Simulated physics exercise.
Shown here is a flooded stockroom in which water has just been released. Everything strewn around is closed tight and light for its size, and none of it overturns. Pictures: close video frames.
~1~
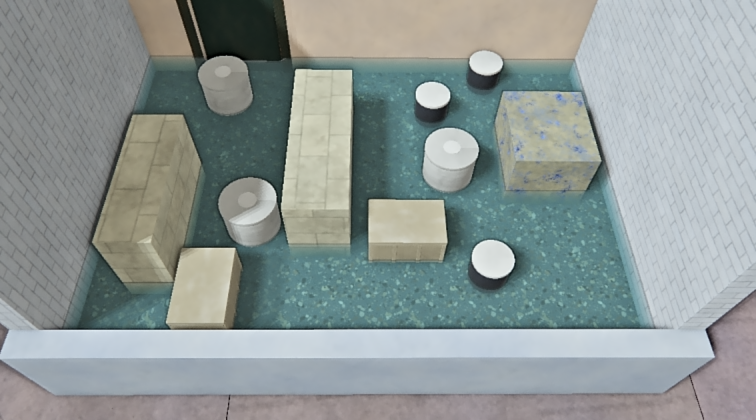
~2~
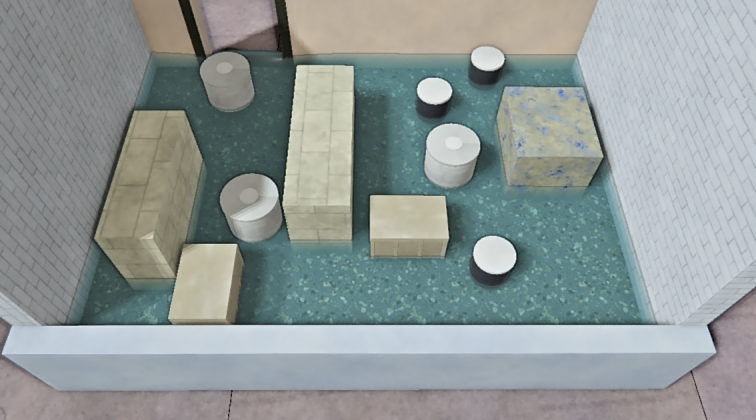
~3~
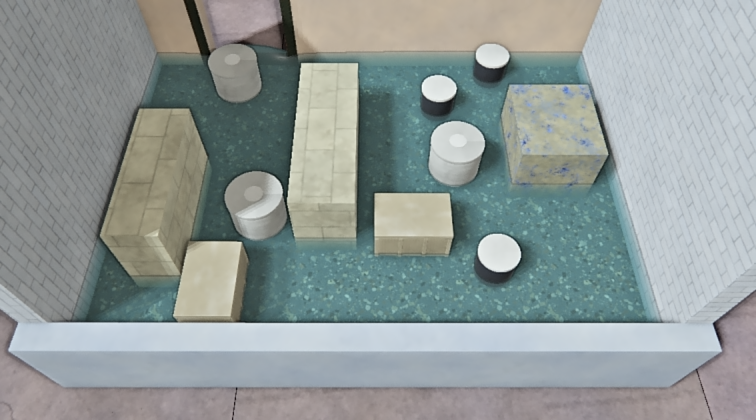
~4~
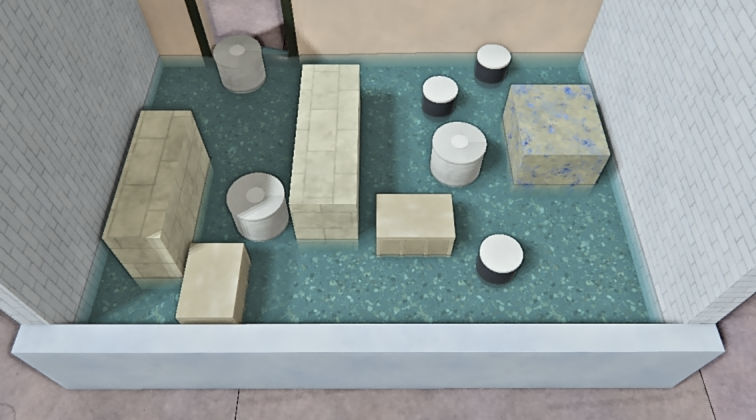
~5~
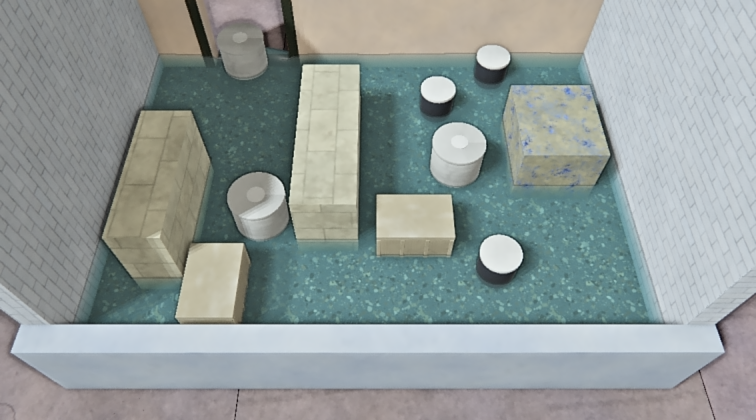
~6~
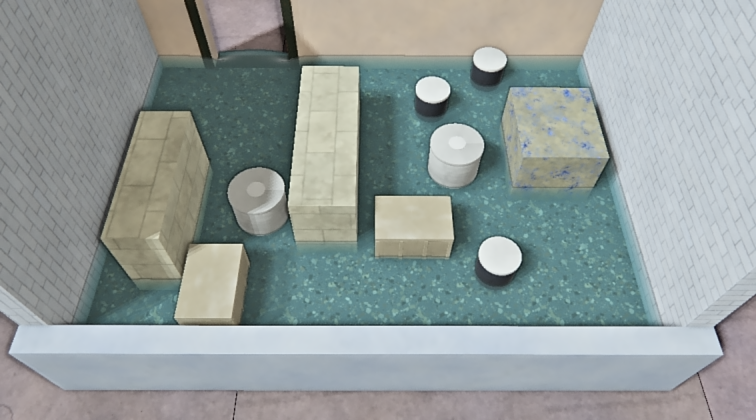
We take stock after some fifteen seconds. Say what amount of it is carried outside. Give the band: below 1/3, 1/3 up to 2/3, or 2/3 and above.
My guess is that a middling share is carried off, one to two thirds.
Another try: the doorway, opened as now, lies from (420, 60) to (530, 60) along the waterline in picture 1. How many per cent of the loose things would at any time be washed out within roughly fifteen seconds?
Estimate: Close to 80 per cent.
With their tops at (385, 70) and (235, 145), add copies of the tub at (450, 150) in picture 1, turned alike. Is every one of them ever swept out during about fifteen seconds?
Result, in order - escaped, escaped.
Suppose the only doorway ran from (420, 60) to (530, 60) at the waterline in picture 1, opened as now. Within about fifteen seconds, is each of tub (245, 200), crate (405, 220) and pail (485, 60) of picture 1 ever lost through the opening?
The three come to no escape, escape and escape, in that order.
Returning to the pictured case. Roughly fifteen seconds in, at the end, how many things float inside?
The count comes to 5.
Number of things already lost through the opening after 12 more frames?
My count is 1.
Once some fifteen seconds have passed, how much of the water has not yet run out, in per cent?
Estimate: Roughly 58 %.
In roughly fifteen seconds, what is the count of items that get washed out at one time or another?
Count: 3.
A moment on, 1 of 8 are out; 7 afloat.
Next, 1 of 8 are out; 7 afloat.
Later, 3 of 8 are out; 5 afloat.
In the end, 3 of 8 are out; 5 afloat.
